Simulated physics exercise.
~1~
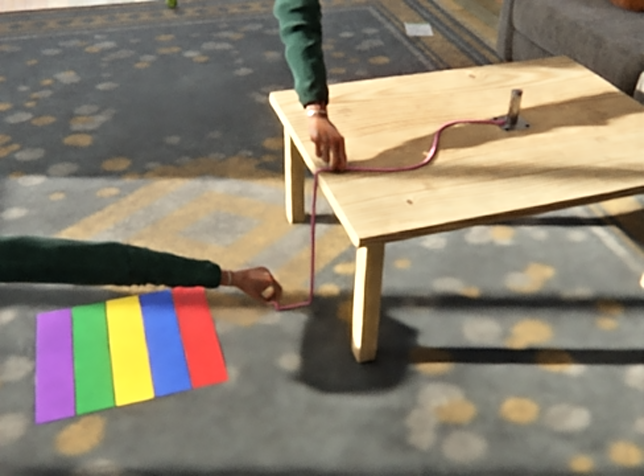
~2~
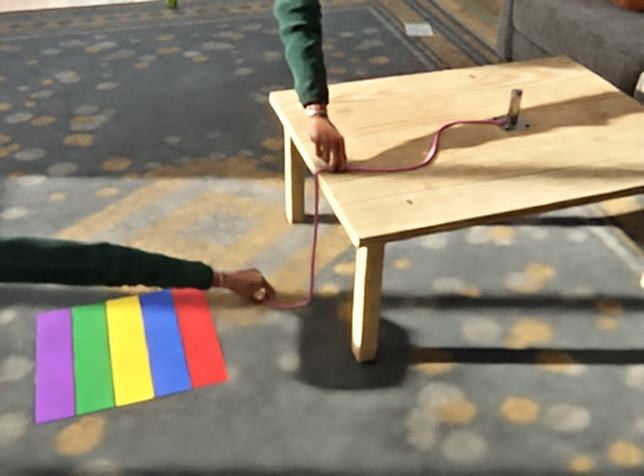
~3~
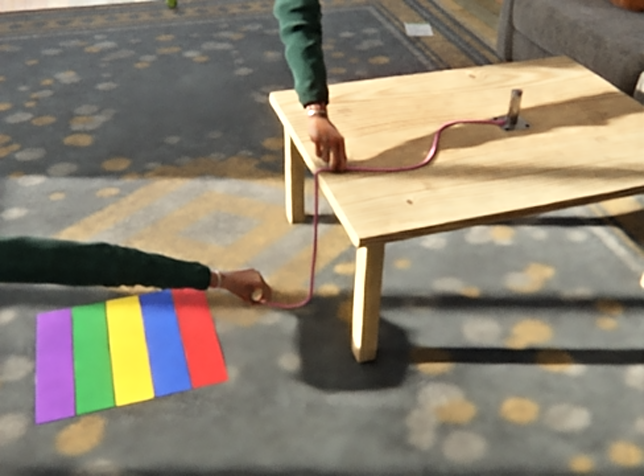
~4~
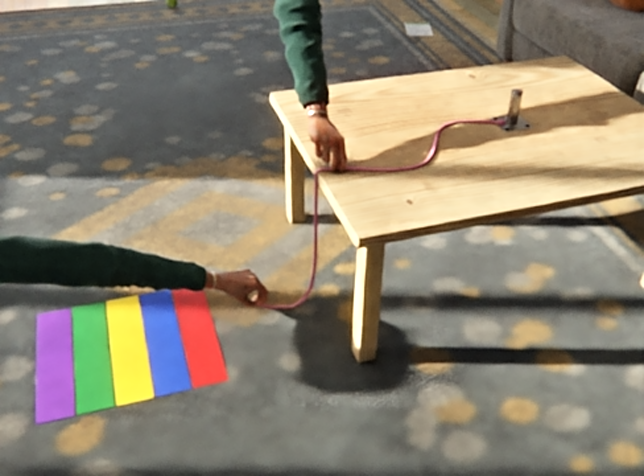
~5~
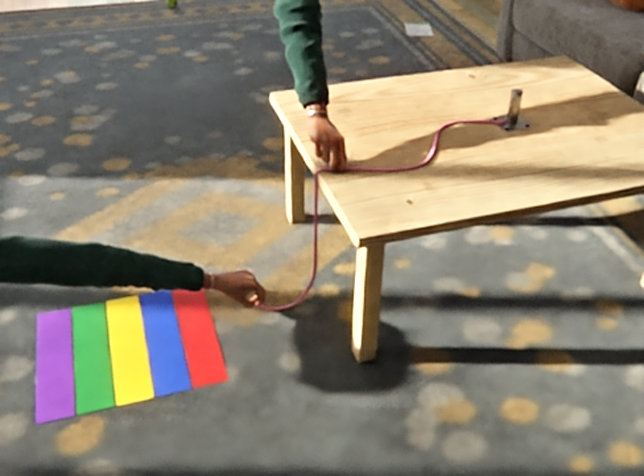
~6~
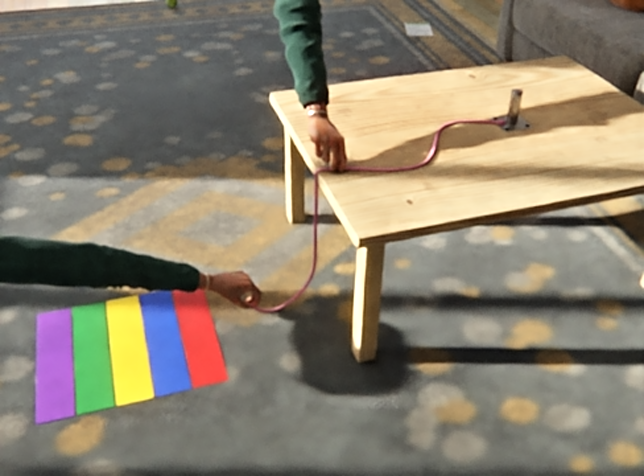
A hand drawing the end of a dark red lead slightly left near coloured strips, another hand pinning it at the table edge.
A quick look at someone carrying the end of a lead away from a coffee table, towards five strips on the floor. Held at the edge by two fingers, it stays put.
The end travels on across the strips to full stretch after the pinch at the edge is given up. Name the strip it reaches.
The yellow strip.
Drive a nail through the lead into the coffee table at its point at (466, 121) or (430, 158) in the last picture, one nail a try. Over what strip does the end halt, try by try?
Going one at a time, you'd get yellow and then blue.
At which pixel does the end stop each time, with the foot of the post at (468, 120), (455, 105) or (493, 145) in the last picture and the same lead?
First close to (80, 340), next close to (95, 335), last close to (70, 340).
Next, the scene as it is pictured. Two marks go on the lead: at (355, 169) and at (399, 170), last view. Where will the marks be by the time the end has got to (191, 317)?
One is near (323, 172), the other near (362, 162).
Early on, end near (191, 317); over red.
Midway, end near (149, 326); over blue.
At the end of the slack, end near (124, 331); over yellow. It gets as far as the yellow strip.
